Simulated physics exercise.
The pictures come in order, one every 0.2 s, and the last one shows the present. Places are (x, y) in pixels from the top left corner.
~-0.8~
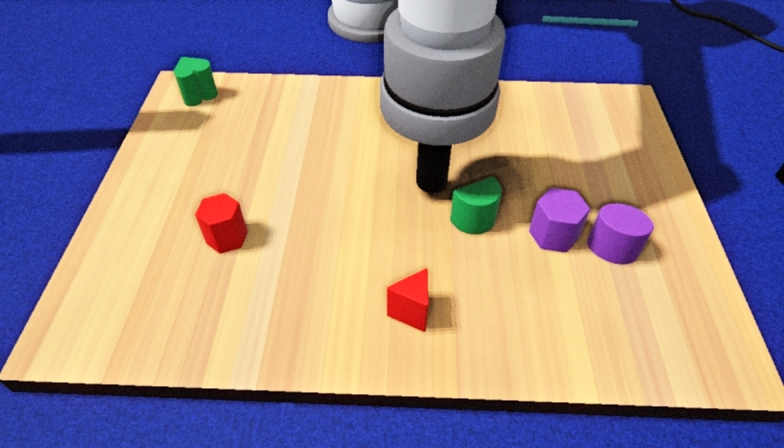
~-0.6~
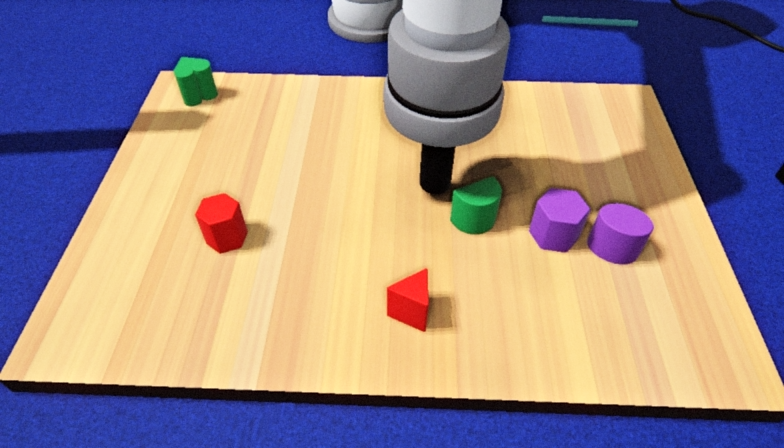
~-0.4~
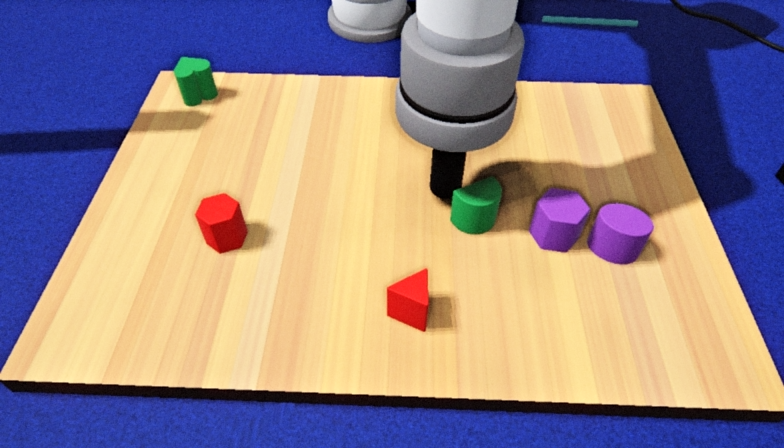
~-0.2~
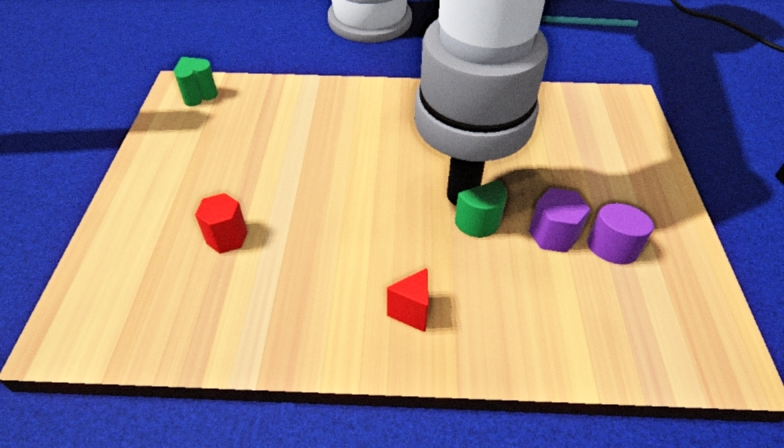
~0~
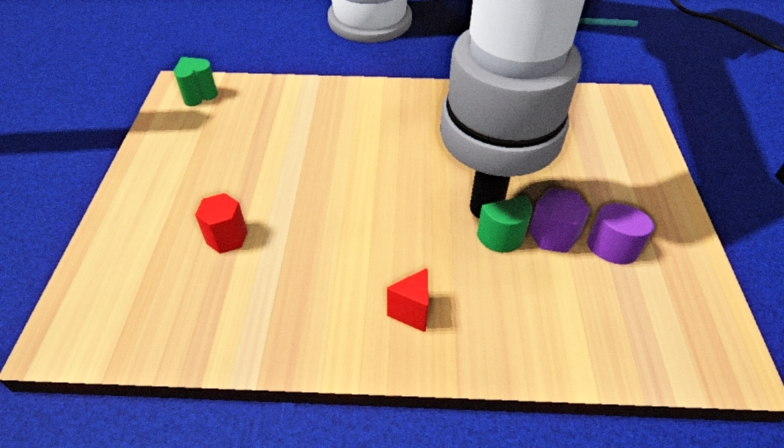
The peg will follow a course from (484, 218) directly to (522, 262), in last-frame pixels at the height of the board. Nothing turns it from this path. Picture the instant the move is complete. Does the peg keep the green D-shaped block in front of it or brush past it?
The peg should keep driving it forward.
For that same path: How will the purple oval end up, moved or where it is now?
In the end it has not been moved.
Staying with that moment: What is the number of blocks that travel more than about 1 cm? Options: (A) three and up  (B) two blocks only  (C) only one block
Option C.
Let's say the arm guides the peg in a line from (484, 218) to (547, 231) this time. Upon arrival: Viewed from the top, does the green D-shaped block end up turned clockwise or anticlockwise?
Seen from above, clockwise.
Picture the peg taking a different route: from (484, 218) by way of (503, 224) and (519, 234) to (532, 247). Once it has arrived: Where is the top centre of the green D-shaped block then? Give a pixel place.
Its top centre is at about (534, 242).
On the path given first. Halfway along, peg (505, 231); green D-shaped block (535, 230), turned 25° anticlockwise.
At the end, peg (525, 254); green D-shaped block (559, 253), turned 35° anticlockwise; purple six-sided block still; purple oval still.
